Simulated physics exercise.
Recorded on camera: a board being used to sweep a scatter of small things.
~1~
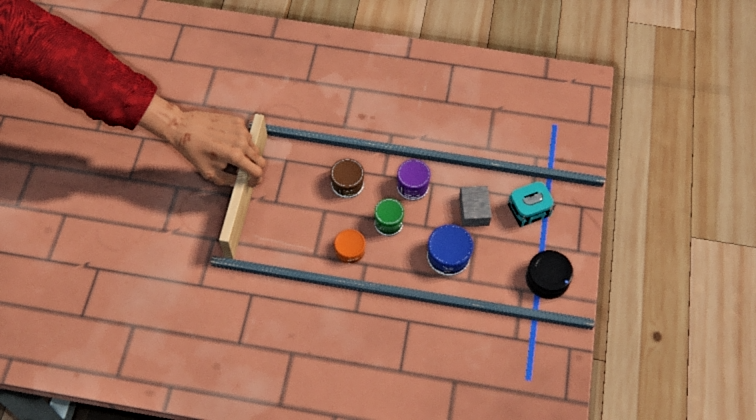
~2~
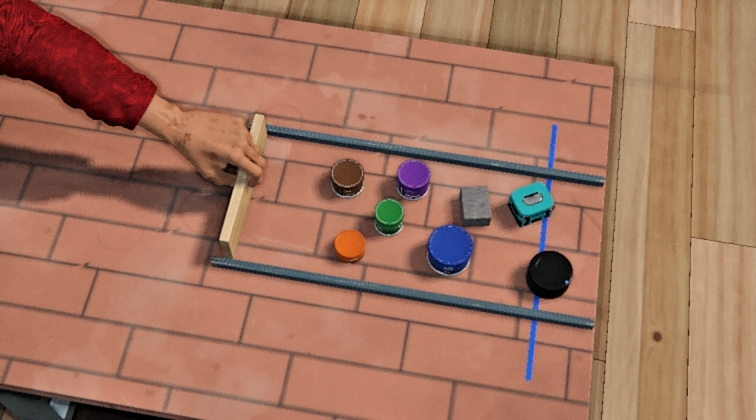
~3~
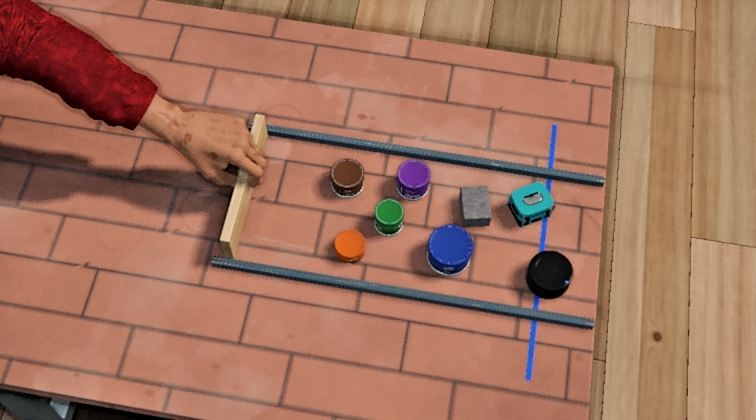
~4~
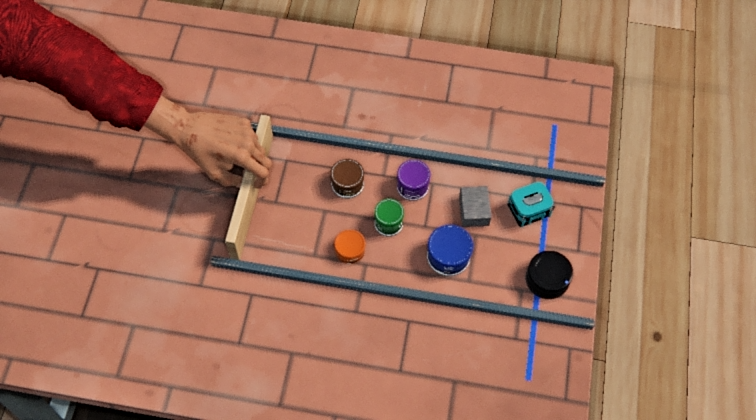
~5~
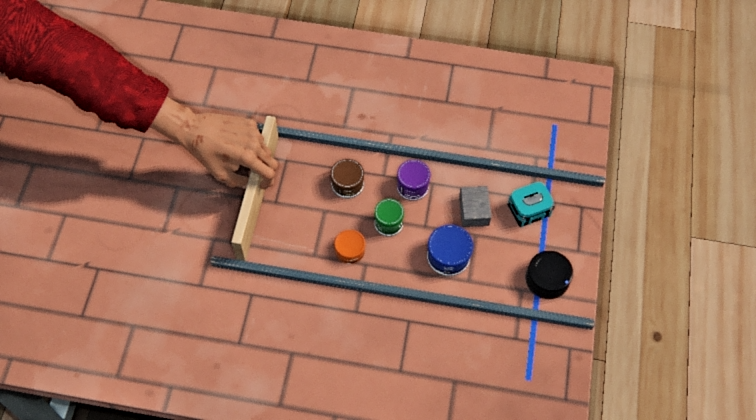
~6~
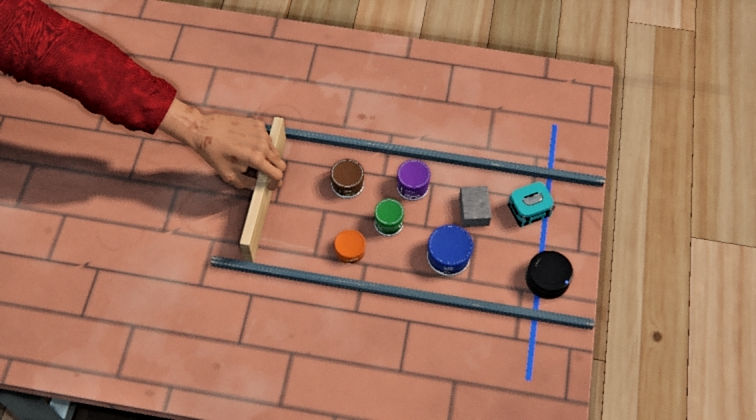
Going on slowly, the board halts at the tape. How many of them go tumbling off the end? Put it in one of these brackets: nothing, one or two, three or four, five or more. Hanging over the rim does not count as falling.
Count off: Fewer than three, some.
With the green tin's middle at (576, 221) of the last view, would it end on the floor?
Result: It tips off.
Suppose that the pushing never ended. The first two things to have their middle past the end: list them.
First the black lid, next the turquoise case.
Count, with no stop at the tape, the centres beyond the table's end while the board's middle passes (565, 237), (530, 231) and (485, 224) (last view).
It would be 4, 2 and 0.
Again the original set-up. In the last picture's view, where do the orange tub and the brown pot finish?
The orange tub settles near (554, 280); as for the brown pot, near (563, 219).
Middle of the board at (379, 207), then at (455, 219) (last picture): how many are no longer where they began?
Tally: First 4; then 7.
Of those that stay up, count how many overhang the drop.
2.
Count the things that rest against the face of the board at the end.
The count in contact is 4.
A little later, none off yet; black lid at rest near (549, 275); turquoise case at rest near (531, 204); grey block at rest near (475, 206).
When it is over, the number that fall off is one or two; down, turquoise case and black lid.
